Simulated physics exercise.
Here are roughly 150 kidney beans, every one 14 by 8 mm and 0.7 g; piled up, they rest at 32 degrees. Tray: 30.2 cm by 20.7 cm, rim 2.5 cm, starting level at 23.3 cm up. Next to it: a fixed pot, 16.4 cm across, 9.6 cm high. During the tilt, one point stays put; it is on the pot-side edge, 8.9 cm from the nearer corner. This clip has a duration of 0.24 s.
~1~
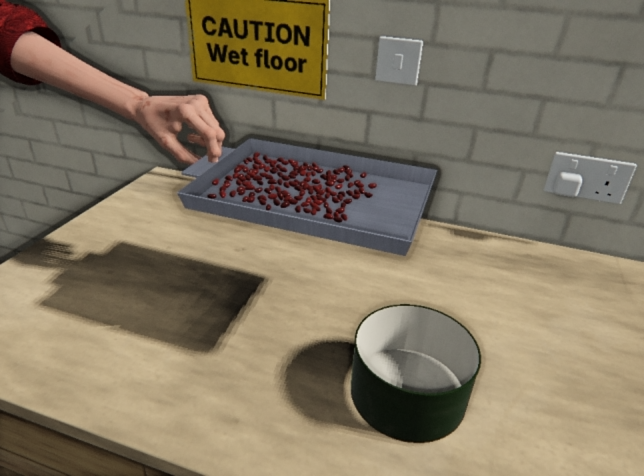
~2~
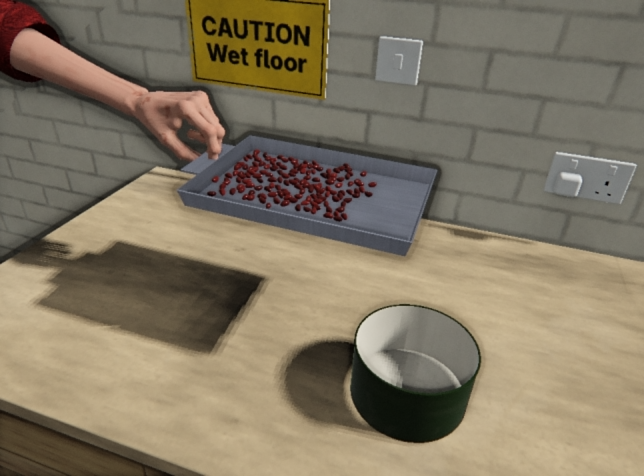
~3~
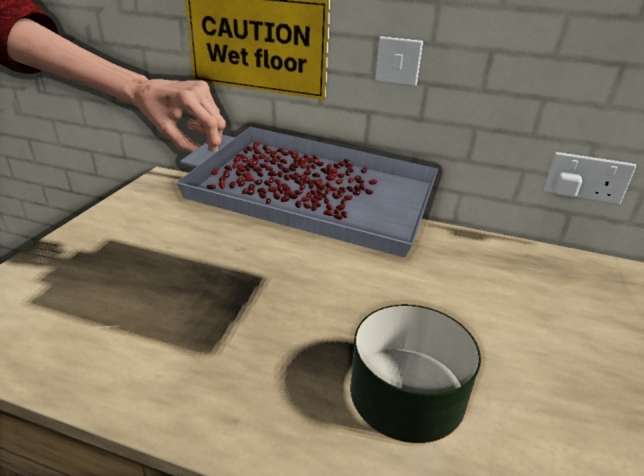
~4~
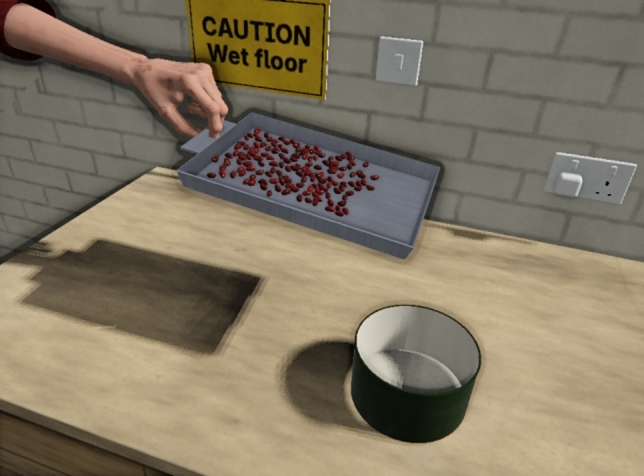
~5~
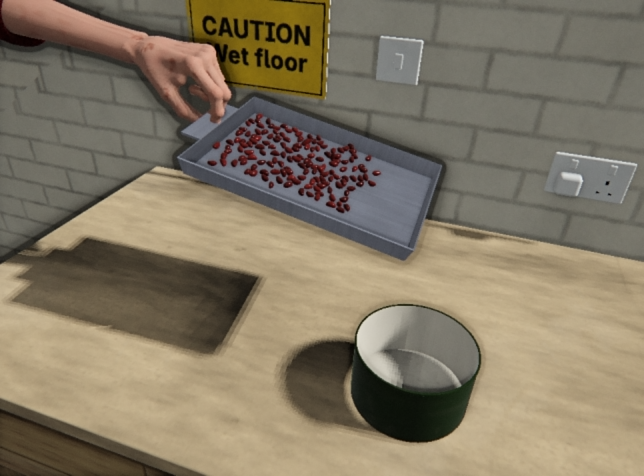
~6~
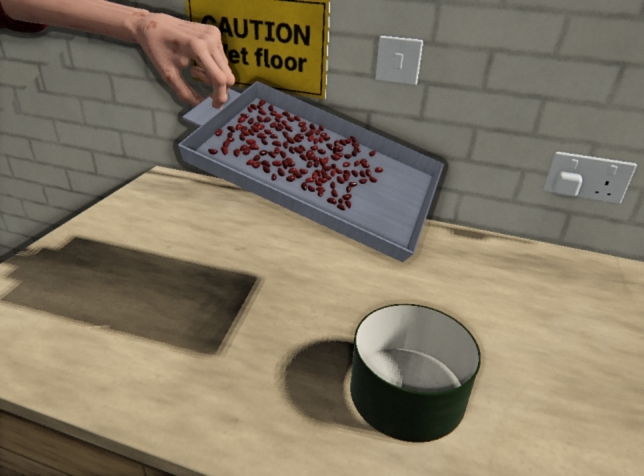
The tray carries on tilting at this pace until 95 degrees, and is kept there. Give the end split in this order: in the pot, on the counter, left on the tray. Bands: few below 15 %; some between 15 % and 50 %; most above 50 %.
Pot: Most; counter: Few; tray: Few.
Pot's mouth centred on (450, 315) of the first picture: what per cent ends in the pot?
The share would be some 35 per cent.
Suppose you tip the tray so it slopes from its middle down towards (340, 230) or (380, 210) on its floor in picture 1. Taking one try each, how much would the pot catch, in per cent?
Around 95 % for the first direction, around 35 % for the second.
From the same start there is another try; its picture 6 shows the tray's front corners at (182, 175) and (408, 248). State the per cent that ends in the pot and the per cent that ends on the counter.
Pot 100, counter 0.
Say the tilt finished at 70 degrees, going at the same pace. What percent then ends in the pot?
In that case, near 60 percent.
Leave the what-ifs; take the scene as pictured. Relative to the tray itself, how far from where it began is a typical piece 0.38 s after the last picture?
About 14 cm.
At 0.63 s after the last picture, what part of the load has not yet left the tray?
Load share: Around 45%.
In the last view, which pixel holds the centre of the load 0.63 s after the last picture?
Expected load position: Near (422, 292).
Then, 0.38 s after the last picture, tilt 55 degrees; the tray holds 100 %, the pot 0 %.
Then, 0.63 s after the last picture, tilt 80 degrees; the tray holds 45 %, the pot 30 %.
Then, 0.99 s after the last picture, tilt 95 degrees; the tray holds 5 %, the pot 80 %.
In the end, pot 95 %, counter 5 %, tray 0 %.
